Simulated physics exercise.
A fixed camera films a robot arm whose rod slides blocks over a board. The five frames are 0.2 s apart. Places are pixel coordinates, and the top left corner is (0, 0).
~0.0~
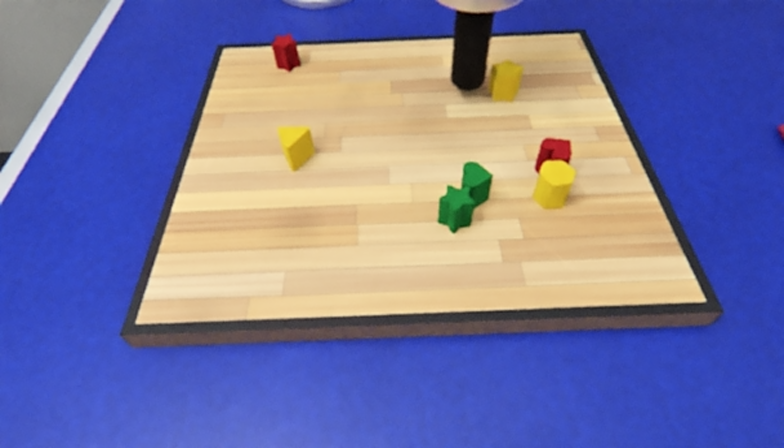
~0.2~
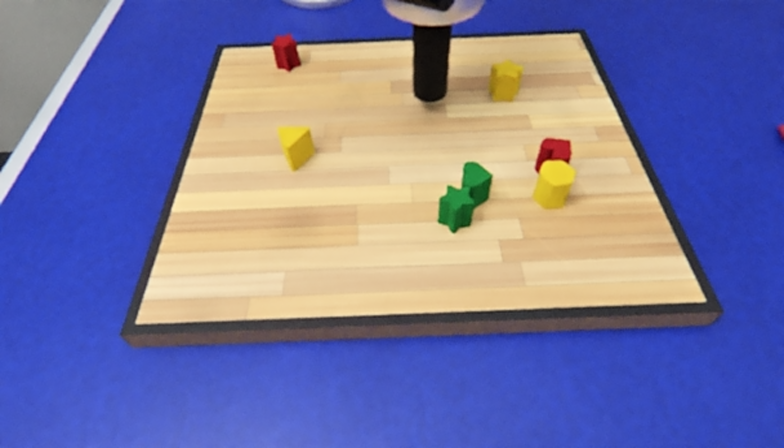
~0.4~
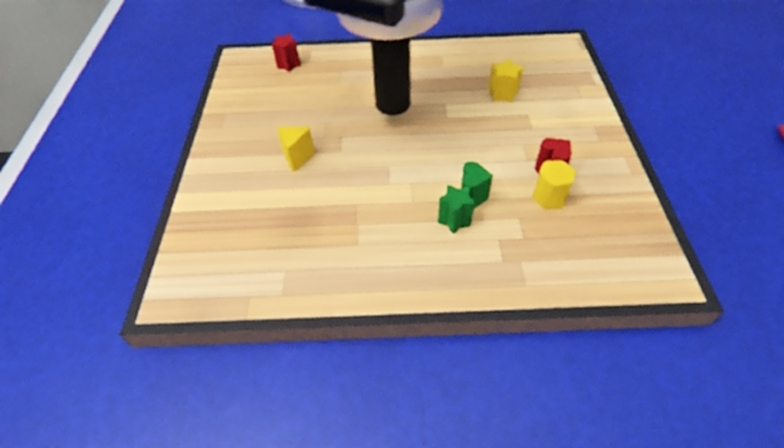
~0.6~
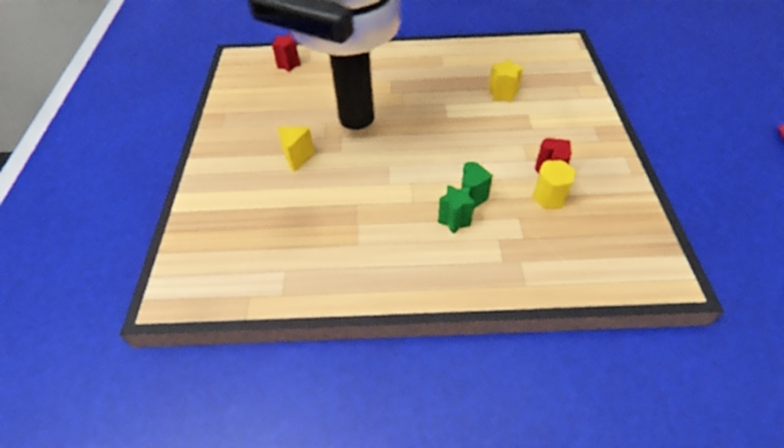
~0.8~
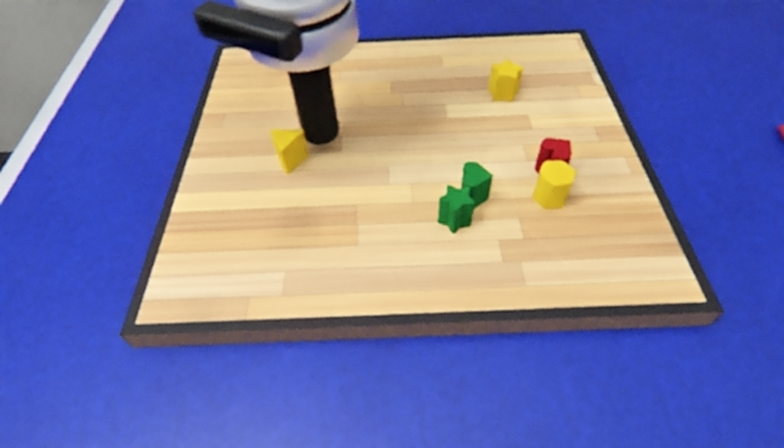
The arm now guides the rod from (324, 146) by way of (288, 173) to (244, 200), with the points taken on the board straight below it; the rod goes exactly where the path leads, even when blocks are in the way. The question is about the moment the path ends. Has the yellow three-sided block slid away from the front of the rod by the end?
I expect so.
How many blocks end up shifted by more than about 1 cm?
Only one block.
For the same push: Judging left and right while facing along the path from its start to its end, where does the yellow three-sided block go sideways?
The yellow three-sided block is shifted sideways to the right, facing along the path from start to end.
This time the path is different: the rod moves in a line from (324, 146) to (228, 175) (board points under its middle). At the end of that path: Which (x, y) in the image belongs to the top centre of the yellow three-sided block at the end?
Its top face will be centred at roughly (210, 173).
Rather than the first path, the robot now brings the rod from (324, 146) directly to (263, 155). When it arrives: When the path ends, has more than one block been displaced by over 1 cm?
No, I don't think so.
On the path given first. One third of the way, rod at (297, 153); yellow three-sided block at (256, 148), turned 35° clockwise.
Two thirds of the way, rod at (270, 171); yellow three-sided block at (235, 155), turned 105° clockwise.
At the end, rod at (239, 188); yellow three-sided block at (220, 157), turned 130° clockwise.
